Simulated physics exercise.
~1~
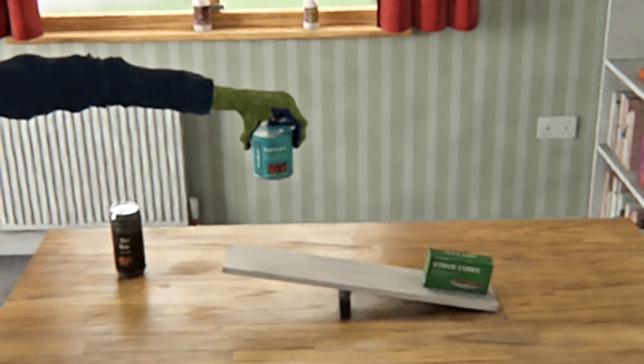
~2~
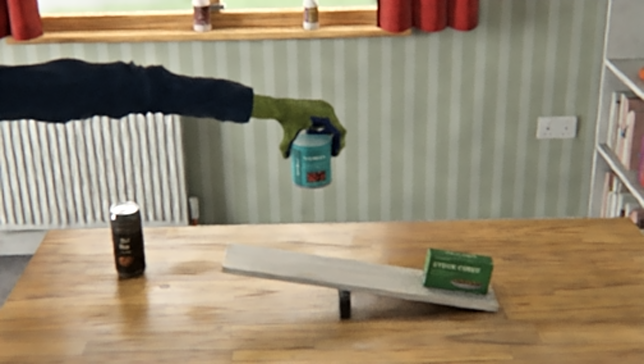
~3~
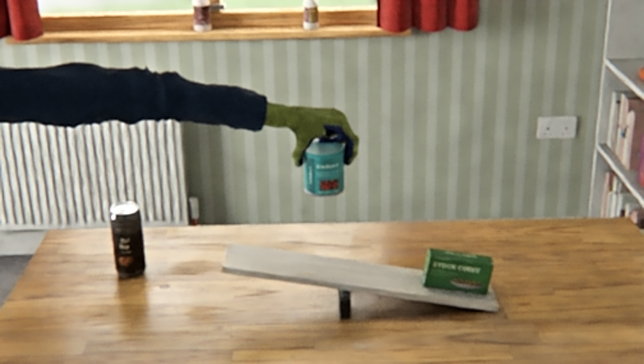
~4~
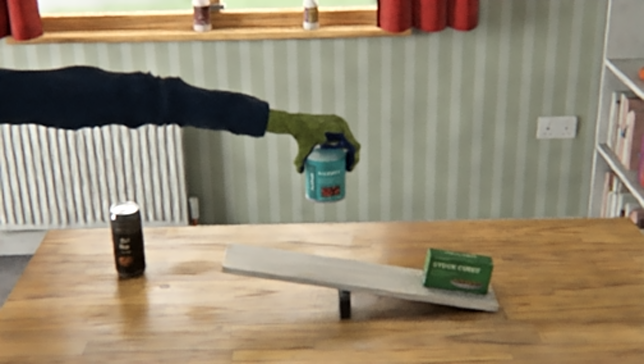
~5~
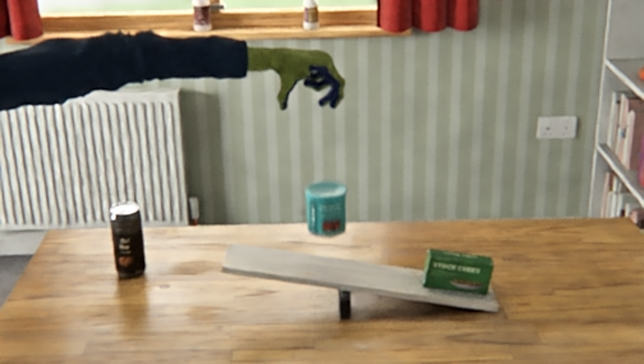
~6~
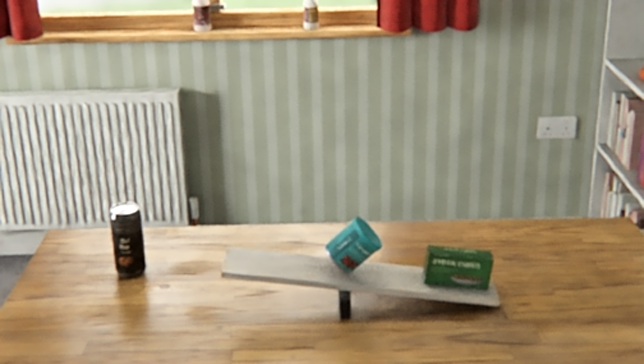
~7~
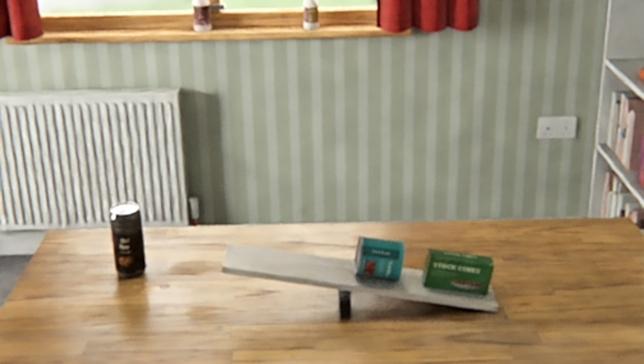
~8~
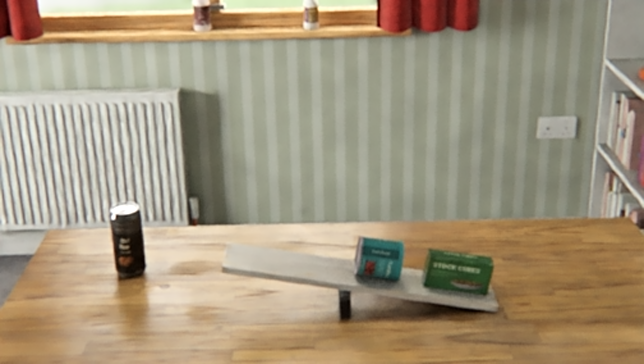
A gloved hand drops a turquoise tin onto a tilted plank, which stays leaning right.
